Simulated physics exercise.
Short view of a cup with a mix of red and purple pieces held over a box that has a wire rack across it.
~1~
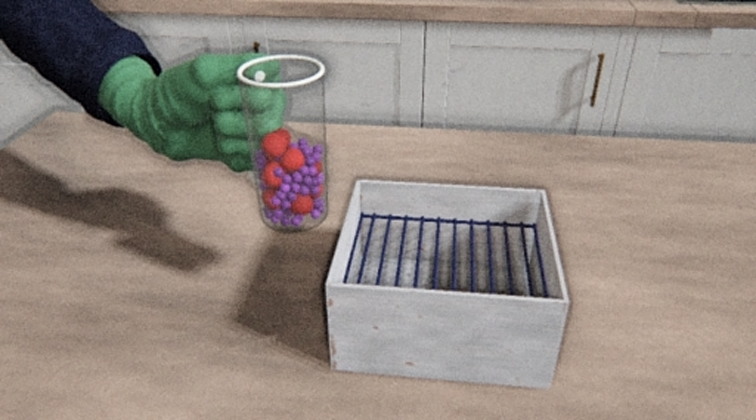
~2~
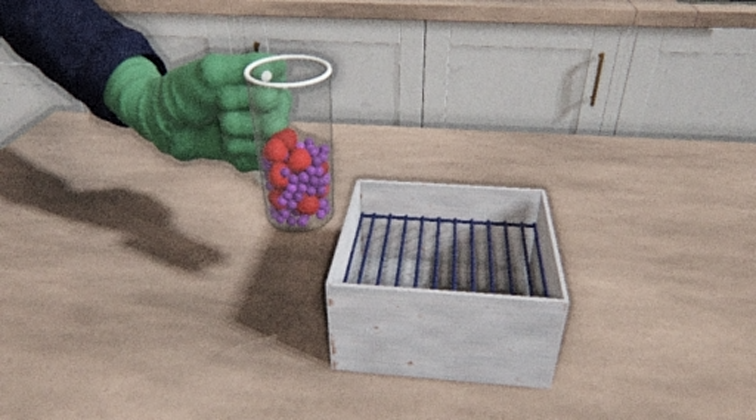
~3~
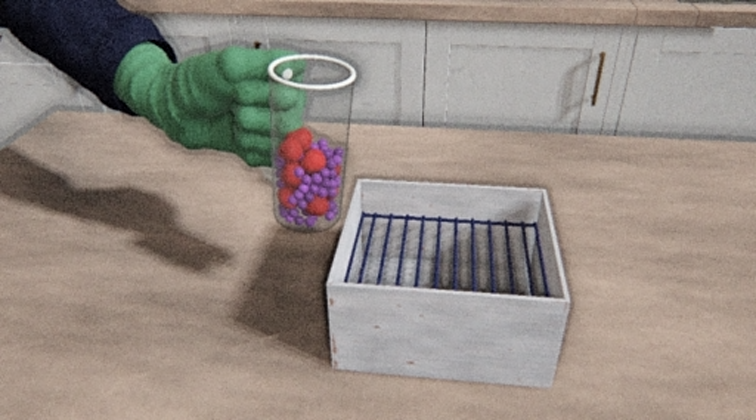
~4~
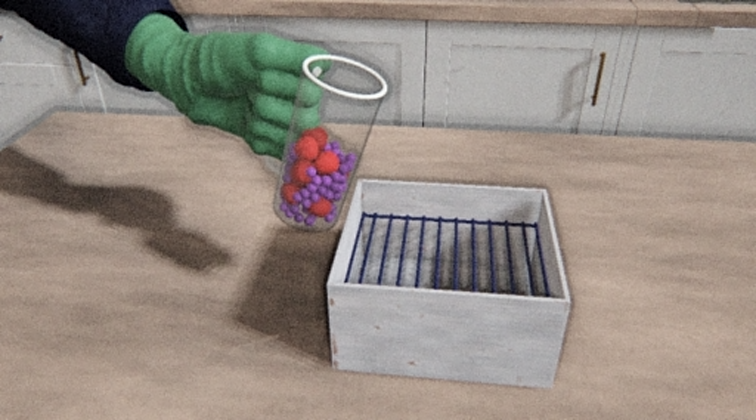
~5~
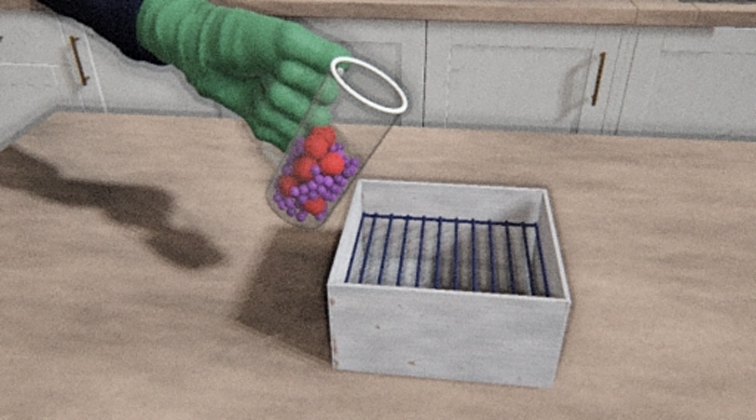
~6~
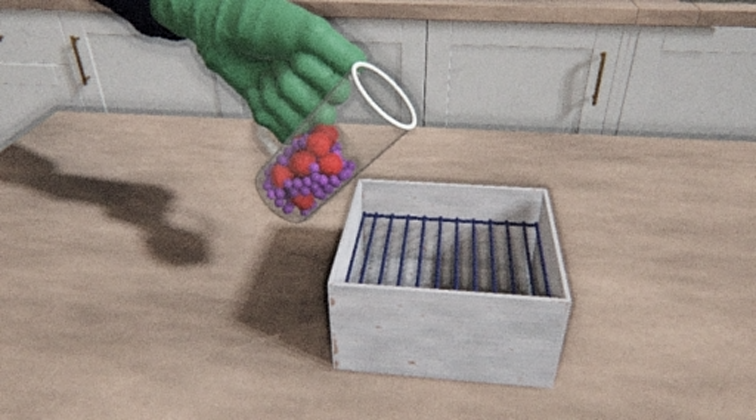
In this clip, a green-gloved hand holds a clear cup of larger red and smaller purple balls, moves it slightly right beside a pale box with a dark wire rack, then tilts it rightward as the balls shift inside.
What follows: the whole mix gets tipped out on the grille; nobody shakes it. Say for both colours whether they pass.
Result: Red bits retained, purple bits not retained.
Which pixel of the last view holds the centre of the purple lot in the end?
About (419, 307).
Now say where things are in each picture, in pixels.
The first frame shows cup (288, 147), upright; rack (510, 271), 12 wires across; red clay pellets (291, 180), wider than the gaps; purple wooden balls (302, 184), narrower than the gaps.
The second frame shows cup (295, 147), upright; purple ones (309, 185).
The third frame shows cup (310, 147), tipped 6°; red ones (308, 180).
The fourth frame shows cup (324, 148), tipped 18°; purple ones (327, 188).
The fifth frame shows cup (331, 149), tipped 30°; red ones (313, 176).
The sixth frame shows cup (331, 148), tipped 43°; rack (512, 270); red ones (307, 171); purple ones (297, 183).
Then, 0.38 s later than the last frame, red ones, every one in the cup; purple ones, every one in the cup.
Then, 0.72 s later than the last frame, red ones, every one in the cup; purple ones, every one in the cup.
Then, 1.01 s later than the last frame, red ones, roughly a third in the cup, roughly two thirds on or over the wires; purple ones, roughly half in the cup, roughly a third on or over the wires, about a tenth under the rack.
When it is over, red ones, every one on the wires, not one under the rack; purple ones, about a tenth on the wires, almost all under the rack.
